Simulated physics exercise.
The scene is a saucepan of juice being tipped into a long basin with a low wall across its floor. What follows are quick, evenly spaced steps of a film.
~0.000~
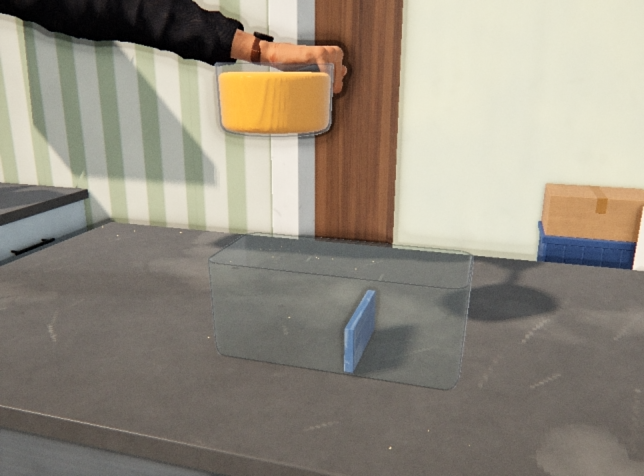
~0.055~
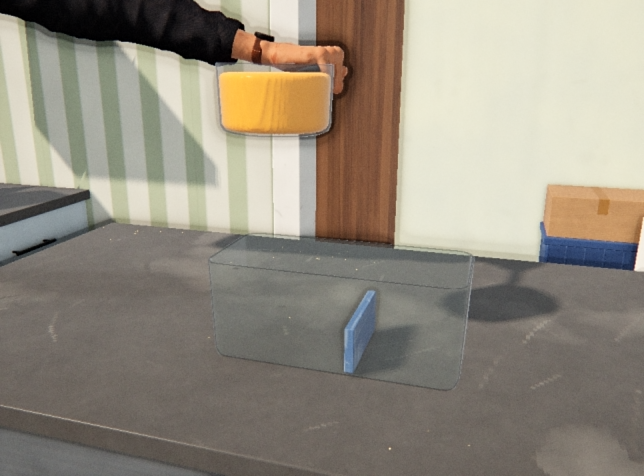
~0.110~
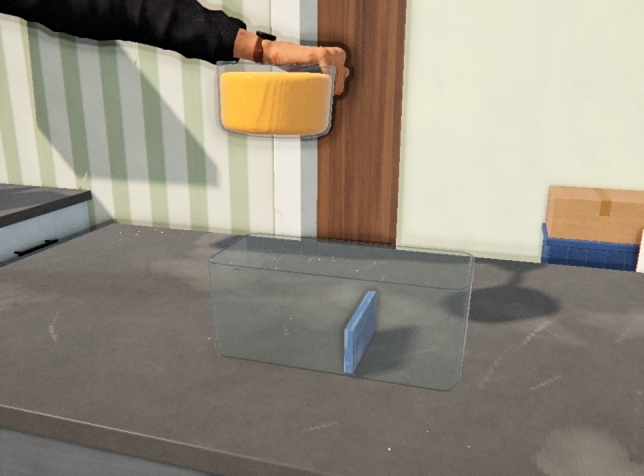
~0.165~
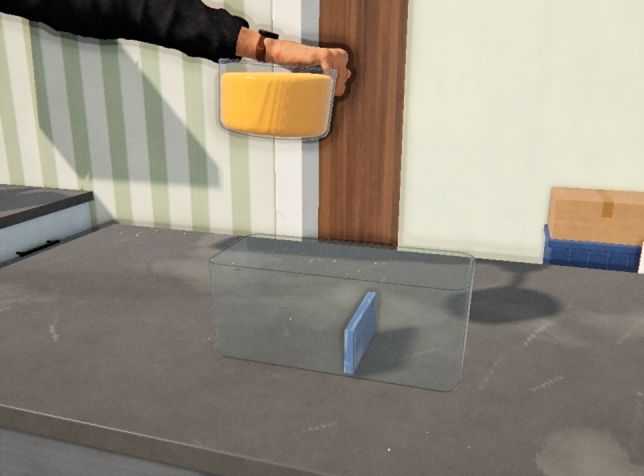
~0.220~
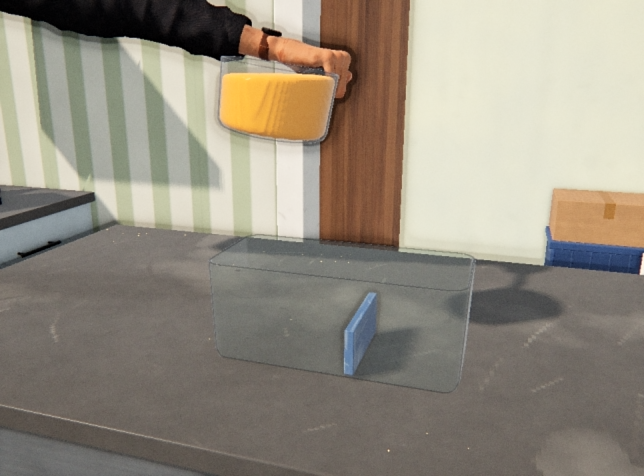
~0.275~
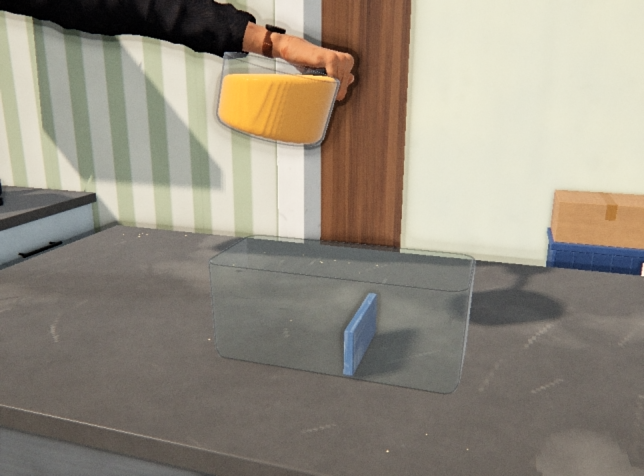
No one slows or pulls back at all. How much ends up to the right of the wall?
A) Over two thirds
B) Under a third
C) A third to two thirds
Answer: A.
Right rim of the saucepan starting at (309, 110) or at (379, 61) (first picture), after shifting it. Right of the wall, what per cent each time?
It comes to 55 % the first time and 80 % the second.
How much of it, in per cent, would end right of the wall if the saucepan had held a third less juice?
Roughly 70 %.
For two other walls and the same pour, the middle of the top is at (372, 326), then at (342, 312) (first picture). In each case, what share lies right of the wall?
Record: Case 1 near 60 %, case 2 near 90 %.
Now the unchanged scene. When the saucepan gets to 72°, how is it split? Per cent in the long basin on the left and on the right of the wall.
Left 0, right 10.
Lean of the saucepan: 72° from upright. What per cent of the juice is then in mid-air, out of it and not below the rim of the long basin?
Estimate: Some 35 per cent.
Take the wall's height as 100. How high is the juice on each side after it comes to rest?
On the left roughly 10, on the right roughly 70.
A moment on, the saucepan is tipped part way and 50 per cent is still to pour, 1 is left of the wall and 12 right of it.
Next, the saucepan is tipped right over and 7 per cent is still to pour, 7 is left of the wall and 74 right of it.
Then the saucepan is tipped right over and 0 per cent is still to pour, 22 is left of the wall and 77 right of it.
Later the saucepan is tipped right over and 0 per cent is still to pour, 22 is left of the wall and 77 right of it.
At rest 22 per cent lies left of the wall, 77 right of it and 1 outside.
